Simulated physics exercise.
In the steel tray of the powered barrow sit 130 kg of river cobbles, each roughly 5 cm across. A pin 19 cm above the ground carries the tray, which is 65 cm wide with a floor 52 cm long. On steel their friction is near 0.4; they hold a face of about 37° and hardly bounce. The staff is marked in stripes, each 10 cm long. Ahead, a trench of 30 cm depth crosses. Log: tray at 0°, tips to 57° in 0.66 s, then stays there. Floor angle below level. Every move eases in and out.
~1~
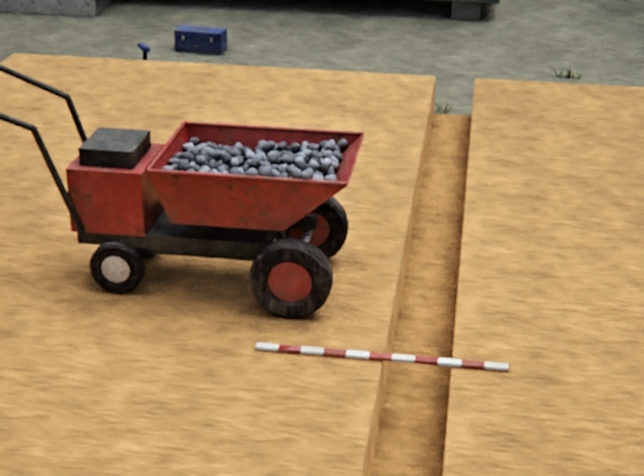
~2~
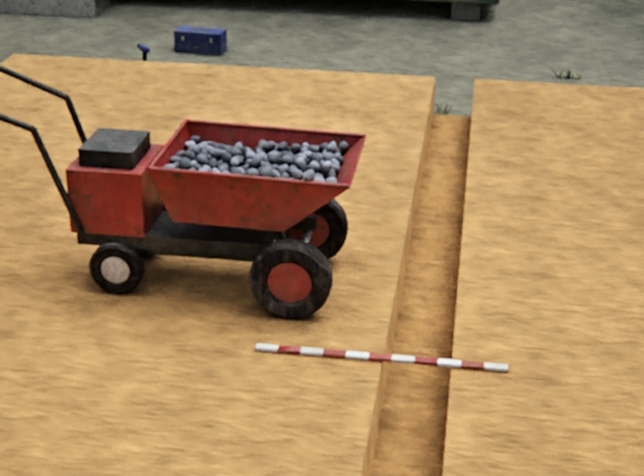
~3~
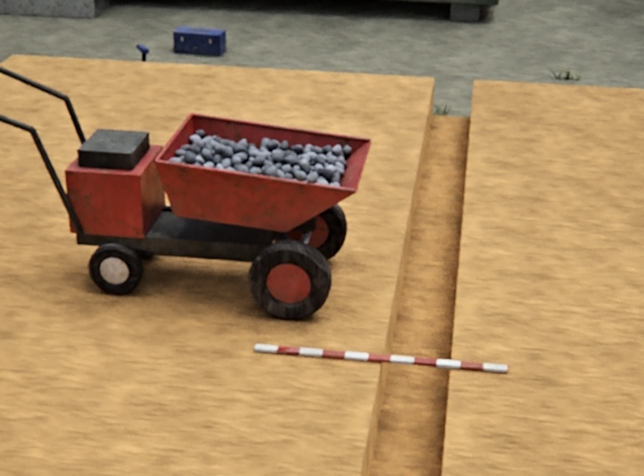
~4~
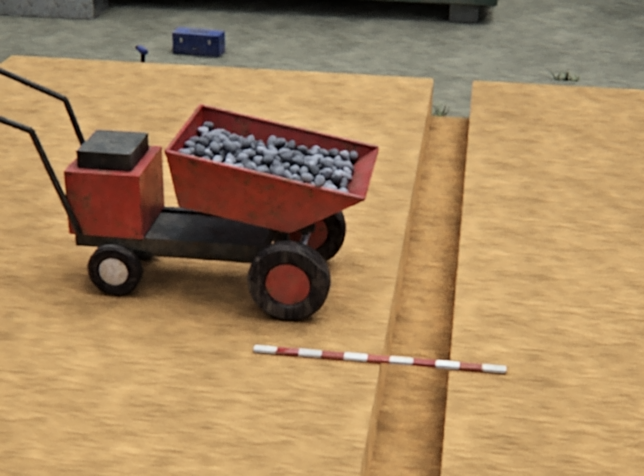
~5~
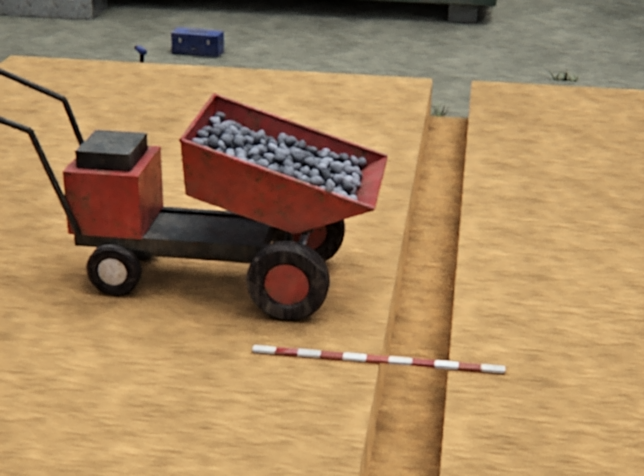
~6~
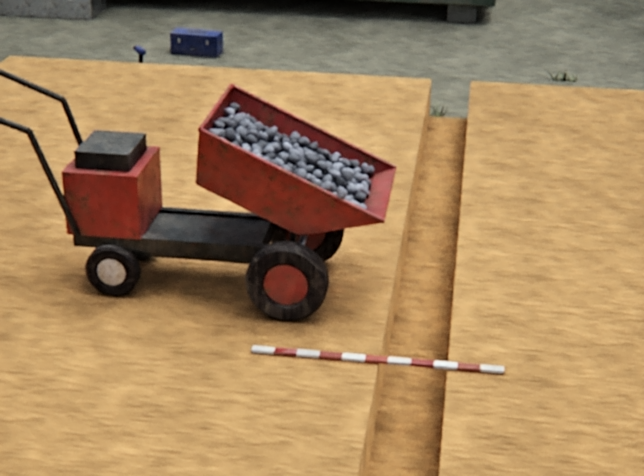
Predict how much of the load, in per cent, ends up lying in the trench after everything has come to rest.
Roughly 57 per cent of it.
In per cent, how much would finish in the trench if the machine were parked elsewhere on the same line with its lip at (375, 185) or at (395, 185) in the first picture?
It comes to about 30 and 15 in a hundred.
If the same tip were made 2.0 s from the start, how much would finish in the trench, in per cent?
Roughly 75 per cent.
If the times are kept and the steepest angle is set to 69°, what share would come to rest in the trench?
Then about 50 per cent.
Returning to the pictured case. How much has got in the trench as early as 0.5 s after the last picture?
By that point it's something like 10 in a hundred.
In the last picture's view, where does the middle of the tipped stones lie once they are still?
The resting stones are centred at roughly (445, 327).
Then, 0.2 s after the last picture the floor is at 49°, 100 % in the tray; the foremost stones are at (397, 233).
Then, 0.5 s after the last picture the floor is at 57°, 89 % in the tray, 11 % in the trench; the foremost stones are at (453, 294).
Then, 0.8 s after the last picture the floor is at 57°, 39 % in the tray, 21 % in the trench, 40 % past the trench; the foremost stones are at (563, 313).
Then, 2.8 s after the last picture the floor is at 57°, 0 % in the tray, 57 % in the trench, 43 % past the trench; the foremost stones are past the picture's edge.
